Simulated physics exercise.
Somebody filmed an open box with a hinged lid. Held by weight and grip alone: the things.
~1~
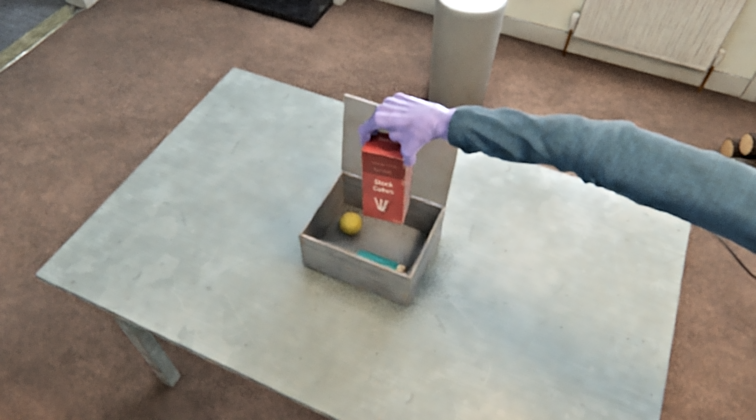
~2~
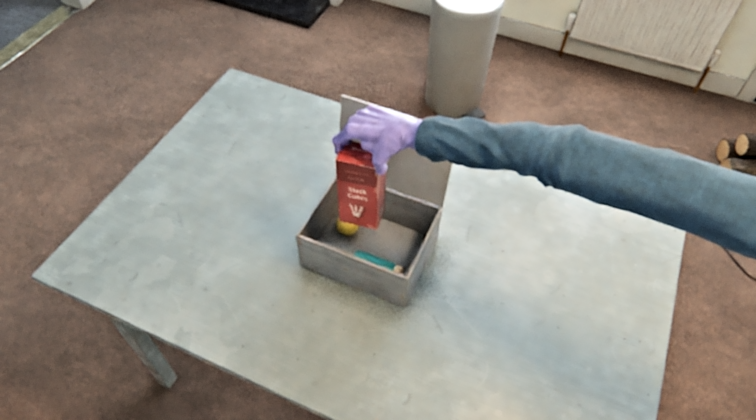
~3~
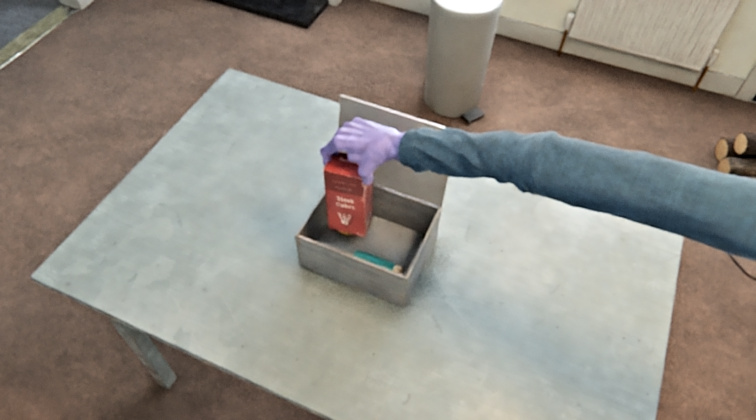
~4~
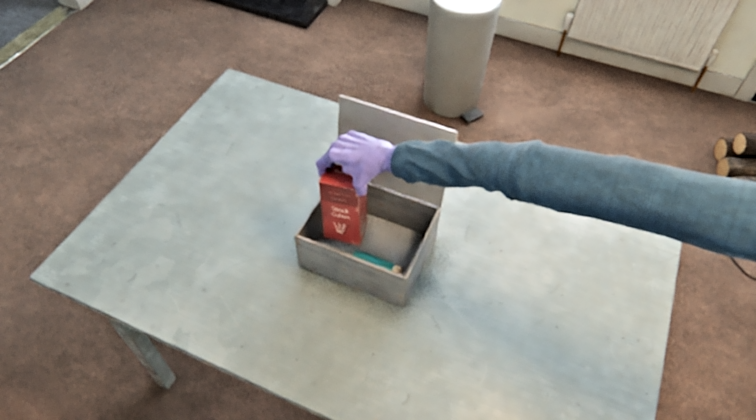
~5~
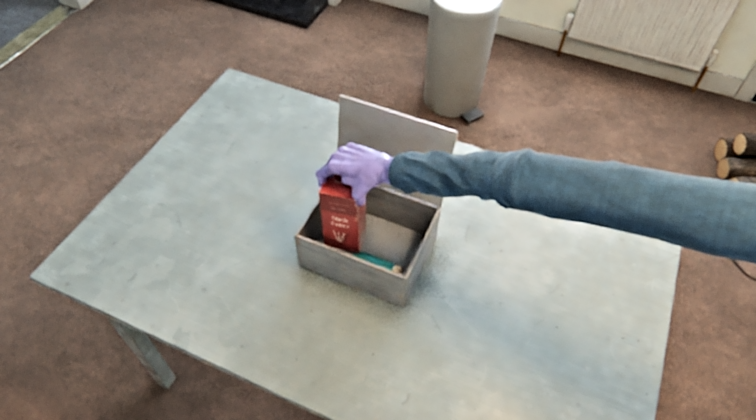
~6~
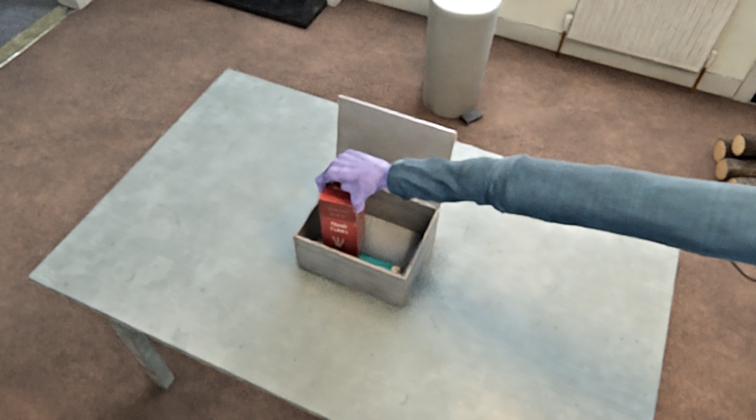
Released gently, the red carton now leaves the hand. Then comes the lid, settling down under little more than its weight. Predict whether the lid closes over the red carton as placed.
It does not close.
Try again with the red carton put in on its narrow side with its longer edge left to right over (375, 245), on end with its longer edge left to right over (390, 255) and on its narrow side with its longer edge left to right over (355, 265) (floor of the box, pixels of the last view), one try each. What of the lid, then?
Okay, so first it doesn't close, then it doesn't close, and last it closes properly.
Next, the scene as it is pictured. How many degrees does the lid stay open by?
Angle: About 80°.
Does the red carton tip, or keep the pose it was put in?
It ends up leaning.
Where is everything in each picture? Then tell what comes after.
The first frame shows coming down; red carton (387, 179).
The second frame shows coming down; red carton (362, 187).
The third frame shows coming down; red carton (350, 196).
The fourth frame shows coming down; red carton (344, 206).
The fifth frame shows coming down; red carton (344, 215).
The sixth frame shows put in, still held; red carton (343, 221).
Then, 0.30 s after the last picture, red carton tipped 39° from how it was near (330, 220); turquoise shaker rolled a little.
Then, 0.60 s after the last picture, red carton tipped 47° from how it was near (349, 217); turquoise shaker rolled a little.
At rest, lid 82° above the rim; tipped over in the box, red carton; the other 2 in place. Seen from the same camera at the end, red carton near (350, 218).
